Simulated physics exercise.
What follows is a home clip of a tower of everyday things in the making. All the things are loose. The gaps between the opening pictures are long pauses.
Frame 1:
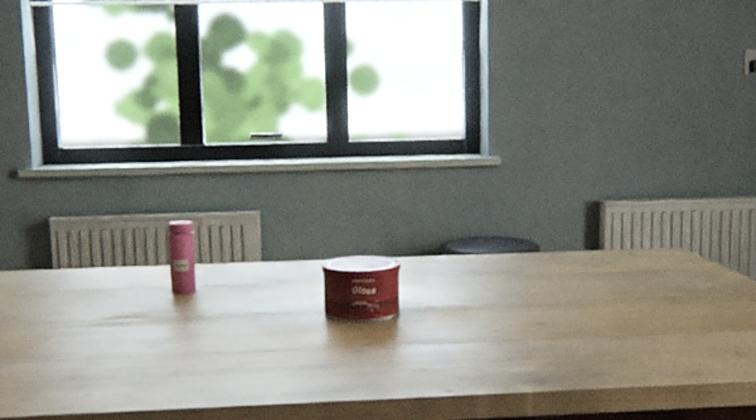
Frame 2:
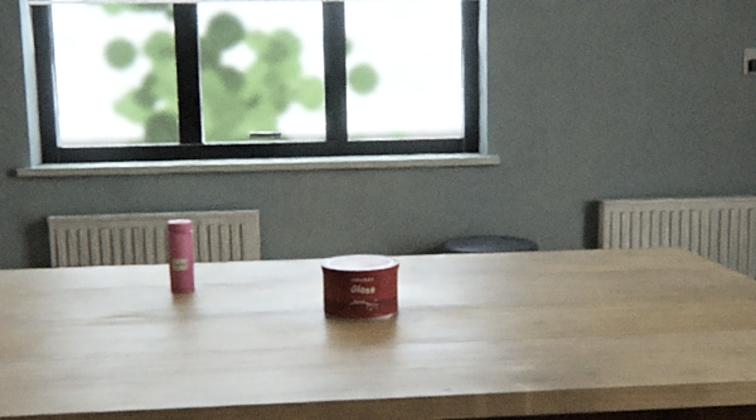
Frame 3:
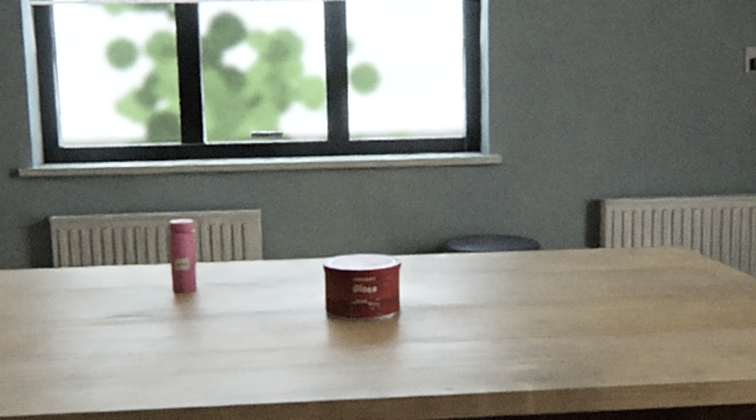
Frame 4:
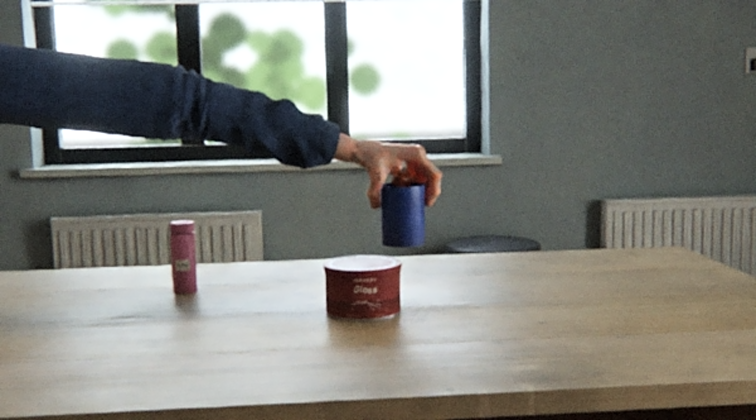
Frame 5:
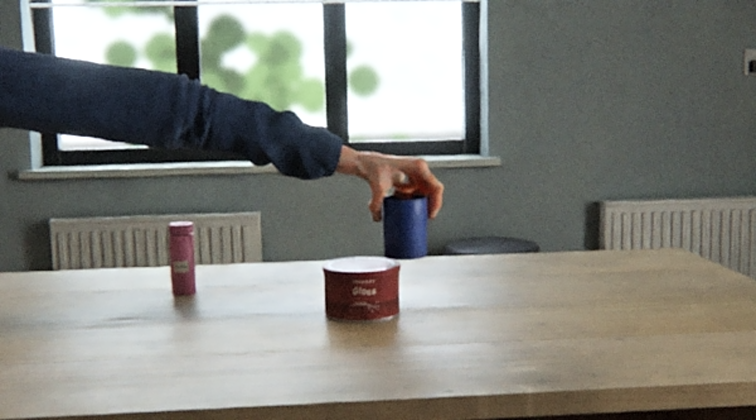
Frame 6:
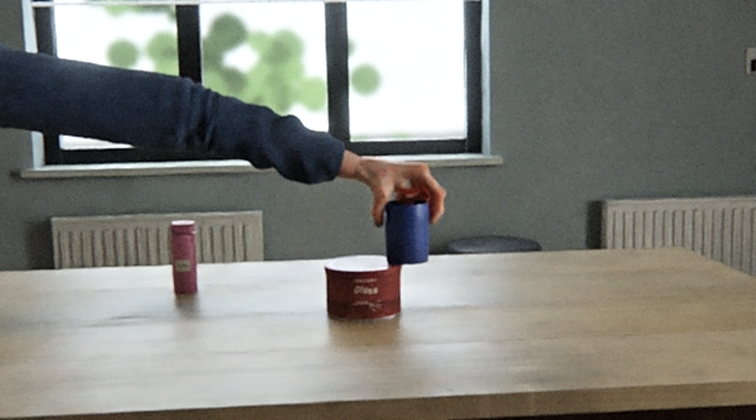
A hand holding a blue cup came in from the left above a red tub on a wooden table and lowered the cup slightly to the tub's right edge, while a pink bottle stood still nearby.
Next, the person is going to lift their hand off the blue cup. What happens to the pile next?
The pile can't cope with it, I'd say.
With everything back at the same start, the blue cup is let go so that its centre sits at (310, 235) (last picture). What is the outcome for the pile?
Afterwards the pile tumbles over.
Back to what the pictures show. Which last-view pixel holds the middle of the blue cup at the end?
End spot: Near (458, 290).
Then, 0.40 s past the last view, blue cup now fallen.
Then, 2.00 s past the last view, nothing new.
Finally, fallen, blue cup; the other 2 still in place. Final places as the last picture's camera would see them, blue cup near (458, 289). The pile gives way.
